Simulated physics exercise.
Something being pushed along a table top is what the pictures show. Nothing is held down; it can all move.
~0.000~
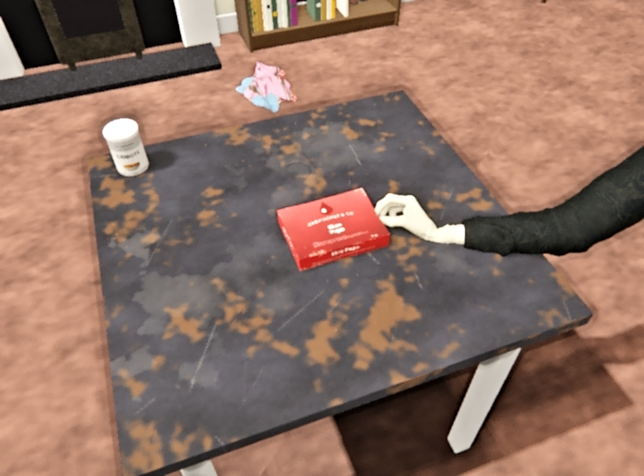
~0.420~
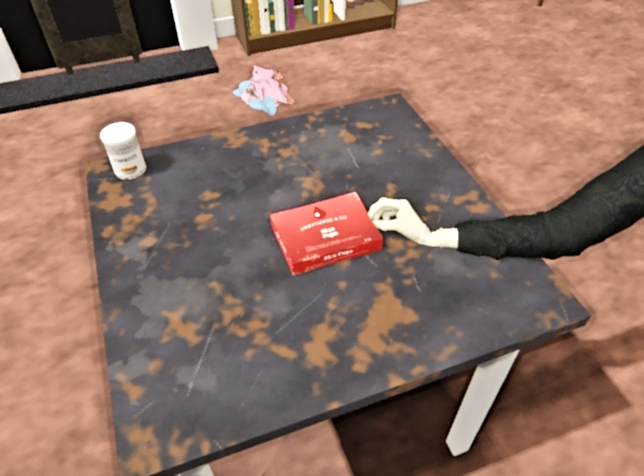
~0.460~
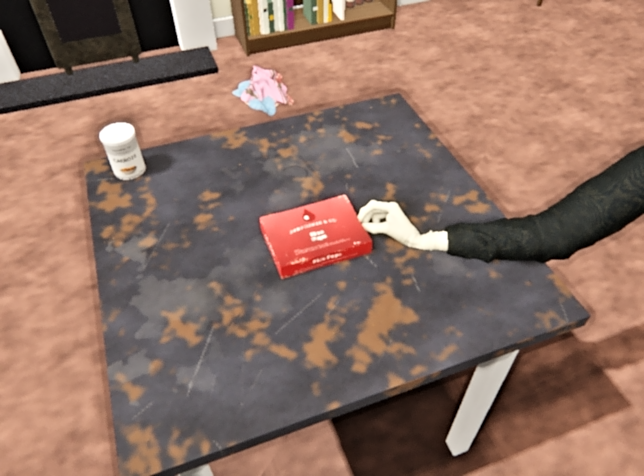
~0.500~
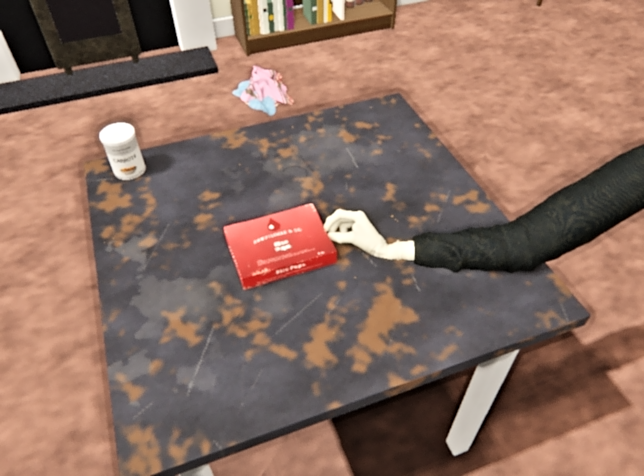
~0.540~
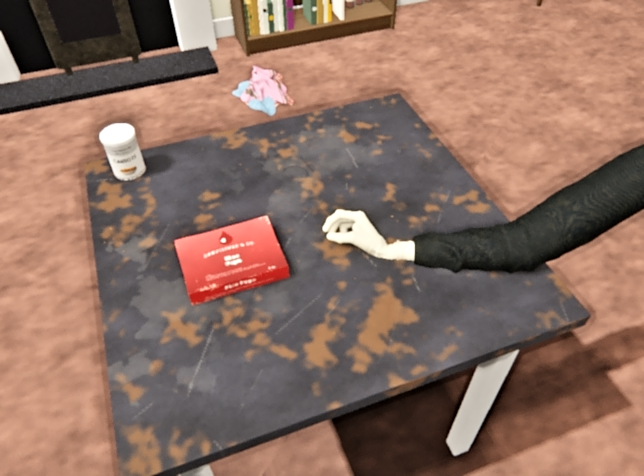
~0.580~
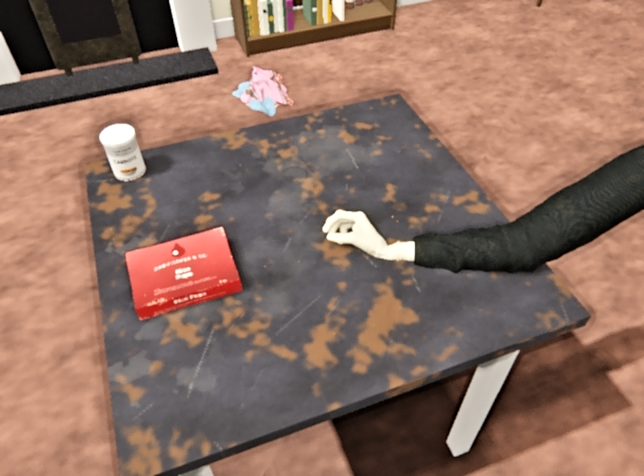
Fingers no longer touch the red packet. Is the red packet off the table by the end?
It is shed by the table.
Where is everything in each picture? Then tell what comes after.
Under the hand; red packet (332, 228), in the first picture.
Under the hand; red packet (326, 232), in the second picture.
Under the hand; red packet (315, 235), in the third picture.
Red packet (280, 245), in the fourth picture.
Red packet (231, 259) slid a little, in the fifth picture.
Red packet (183, 272) slid about its own width, in the sixth picture.
After 0.68 s, red packet now off the table.
After 0.88 s, things are still on the move.
After 1.08 s, as before.
By the end (1.3 s), off the table, red packet.
